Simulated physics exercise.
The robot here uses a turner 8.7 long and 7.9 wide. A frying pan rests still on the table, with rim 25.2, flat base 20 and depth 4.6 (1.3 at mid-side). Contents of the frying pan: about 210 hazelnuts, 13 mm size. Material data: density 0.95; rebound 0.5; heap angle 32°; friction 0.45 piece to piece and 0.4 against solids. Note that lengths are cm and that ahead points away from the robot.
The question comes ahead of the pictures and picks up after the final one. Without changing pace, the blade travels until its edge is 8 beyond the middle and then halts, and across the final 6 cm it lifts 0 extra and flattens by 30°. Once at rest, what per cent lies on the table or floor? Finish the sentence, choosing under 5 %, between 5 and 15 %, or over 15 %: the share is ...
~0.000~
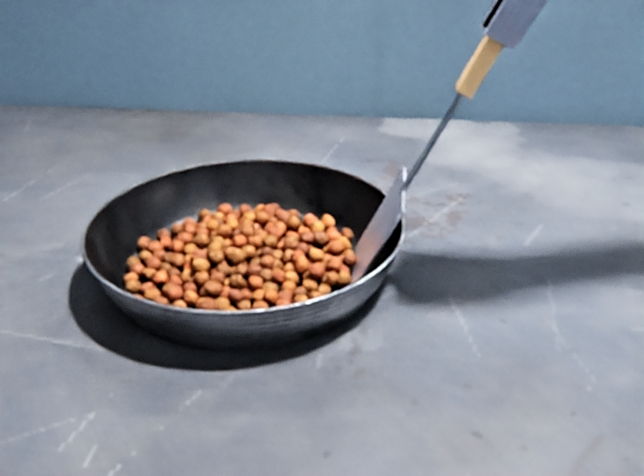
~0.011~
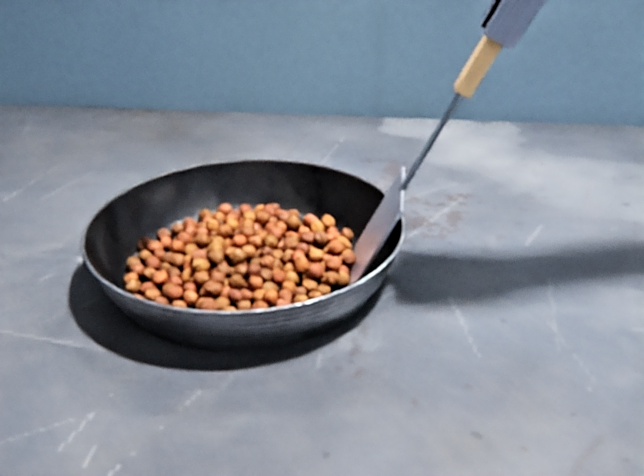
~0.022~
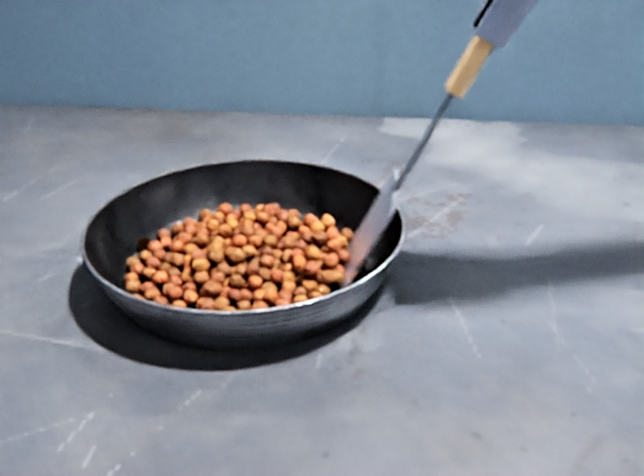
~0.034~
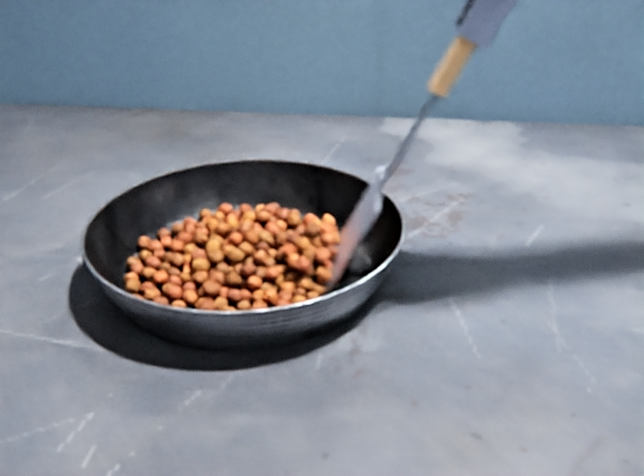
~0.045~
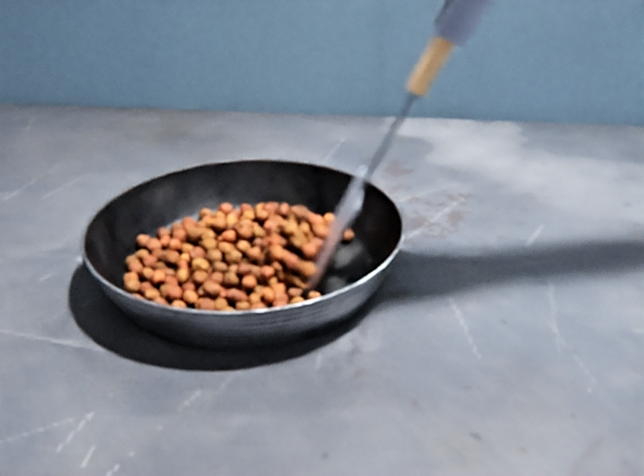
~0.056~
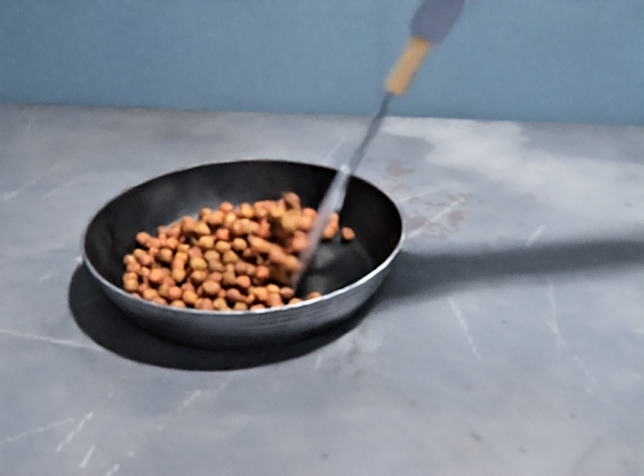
The share is between 5 and 15 %.
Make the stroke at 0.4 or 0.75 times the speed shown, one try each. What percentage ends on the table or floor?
Estimates in order: 0 per cent, 0 per cent.
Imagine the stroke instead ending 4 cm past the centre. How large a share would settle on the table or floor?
It would come to roughly 0 percent.
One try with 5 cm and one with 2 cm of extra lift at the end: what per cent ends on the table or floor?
I'd put it near 20 in a hundred, then near 10 in a hundred.
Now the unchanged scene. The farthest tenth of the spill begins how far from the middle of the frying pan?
That's near 45 cm.
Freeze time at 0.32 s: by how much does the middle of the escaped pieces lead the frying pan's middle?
Around 18 centimetres ahead.
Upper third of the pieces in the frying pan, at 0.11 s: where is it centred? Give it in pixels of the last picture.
It is centred at roughly (207, 231).
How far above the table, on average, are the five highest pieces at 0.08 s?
About 6 cm.
After 0.08 s, sloping 64°, highest piece 7 above the table; 213 in the frying pan.
After 0.11 s, sloping 56°, highest piece 9 above the table; 213 in the frying pan.
After 0.32 s, sloping 34°, highest piece 6 above the table; 192 in the frying pan, 18 on the table or floor, 3 on the blade or in flight.
After 1.37 s, sloping 34°, highest piece 4 above the table; 192 in the frying pan, 21 on the table or floor.
In the end, 192 in the frying pan, 21 on the table or floor. That is 10 % on the table or floor.
